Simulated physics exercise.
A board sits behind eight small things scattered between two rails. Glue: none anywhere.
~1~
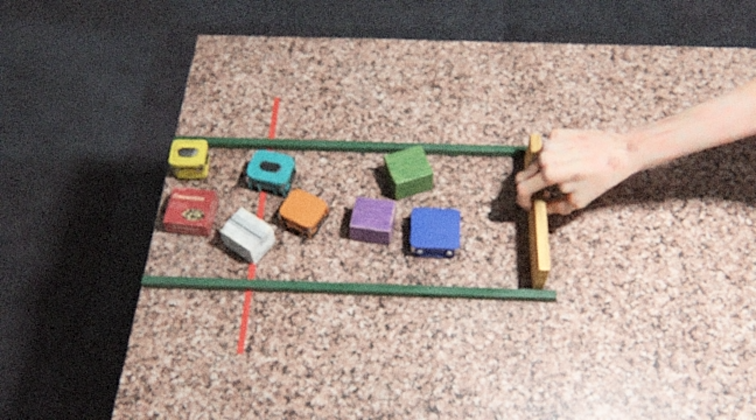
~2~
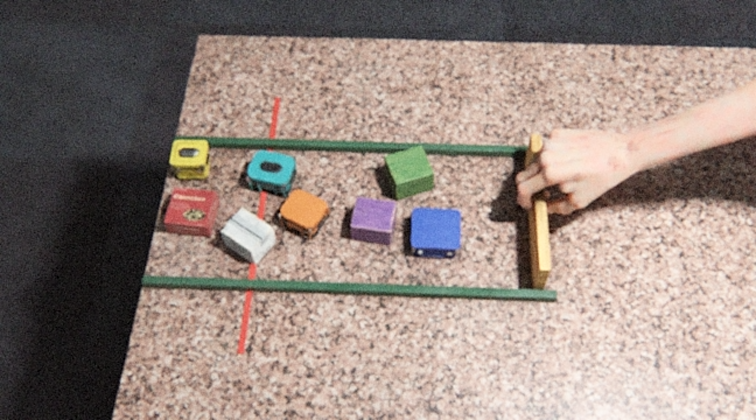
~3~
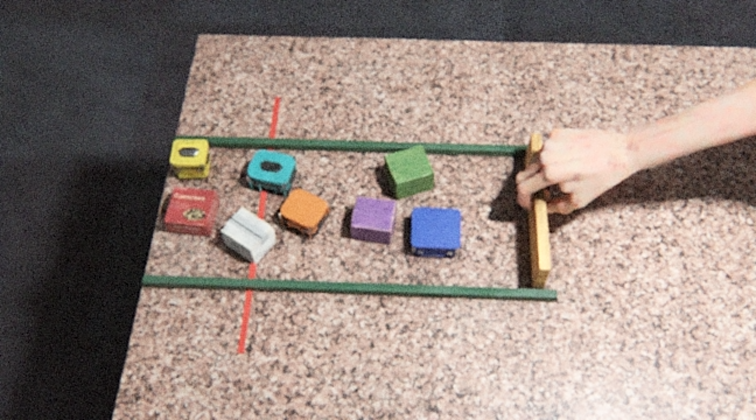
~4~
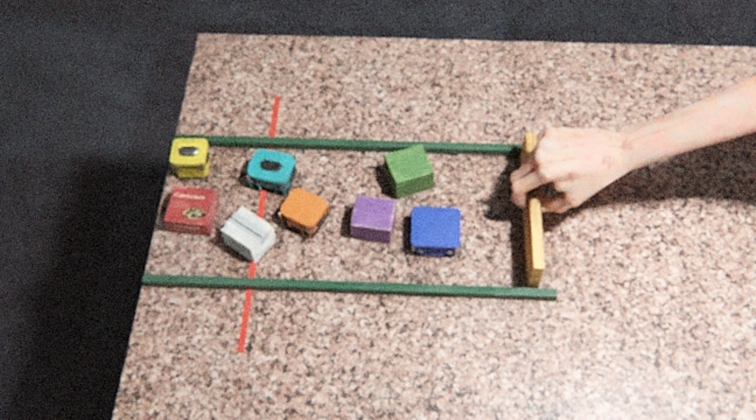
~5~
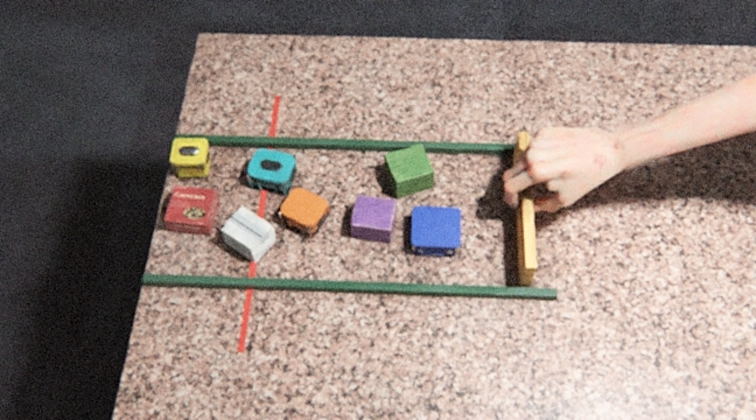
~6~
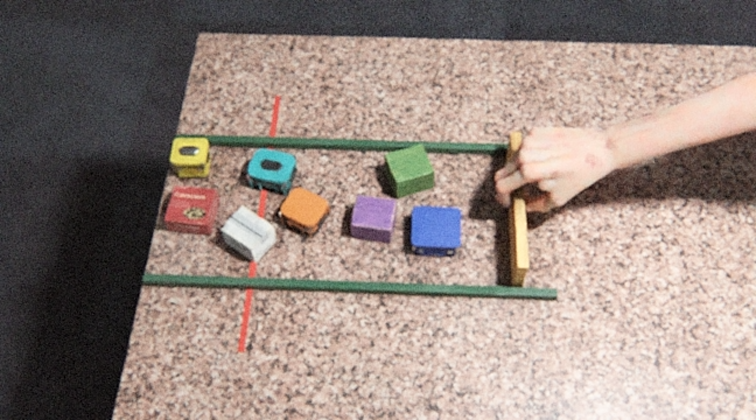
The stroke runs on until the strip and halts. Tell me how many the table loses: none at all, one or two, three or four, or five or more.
Count off: Fewer than three, some.
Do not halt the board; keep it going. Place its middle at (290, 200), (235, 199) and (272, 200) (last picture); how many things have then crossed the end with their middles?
Place by place: 1, 3 and 1.
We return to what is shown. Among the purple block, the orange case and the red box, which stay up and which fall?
Here is how it goes: The purple block does not drop, while the orange case drops, and the red box drops.
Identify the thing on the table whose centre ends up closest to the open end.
I'd say the yellow case.
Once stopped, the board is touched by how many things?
At rest, 2 are in contact.
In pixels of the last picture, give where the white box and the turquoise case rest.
The first ends close to (187, 252), the second close to (205, 172).
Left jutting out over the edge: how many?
So the number is 1.
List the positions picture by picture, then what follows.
In the first frame, yellow case (191, 160); red box (191, 212); white box (248, 236); board (536, 210); tape (260, 213).
In the second frame, red box (192, 212); purple block (374, 221).
In the third frame, white box (249, 236); green block (409, 173).
In the fourth frame, yellow case (191, 159); blue case (436, 232).
In the fifth frame, red box (192, 210); board (524, 208).
In the sixth frame, yellow case (192, 158); red box (192, 210); white box (249, 234); board (517, 208); tape (261, 211).
A little later, none off yet; yellow case at rest near (192, 158); red box at rest near (192, 210); white box at rest near (249, 234).
Next, none off yet; yellow case at rest near (192, 158); red box moving near (187, 210); white box shifted a little near (238, 244).
When it is over, the number that fall off is one or two; down, orange case and red box.
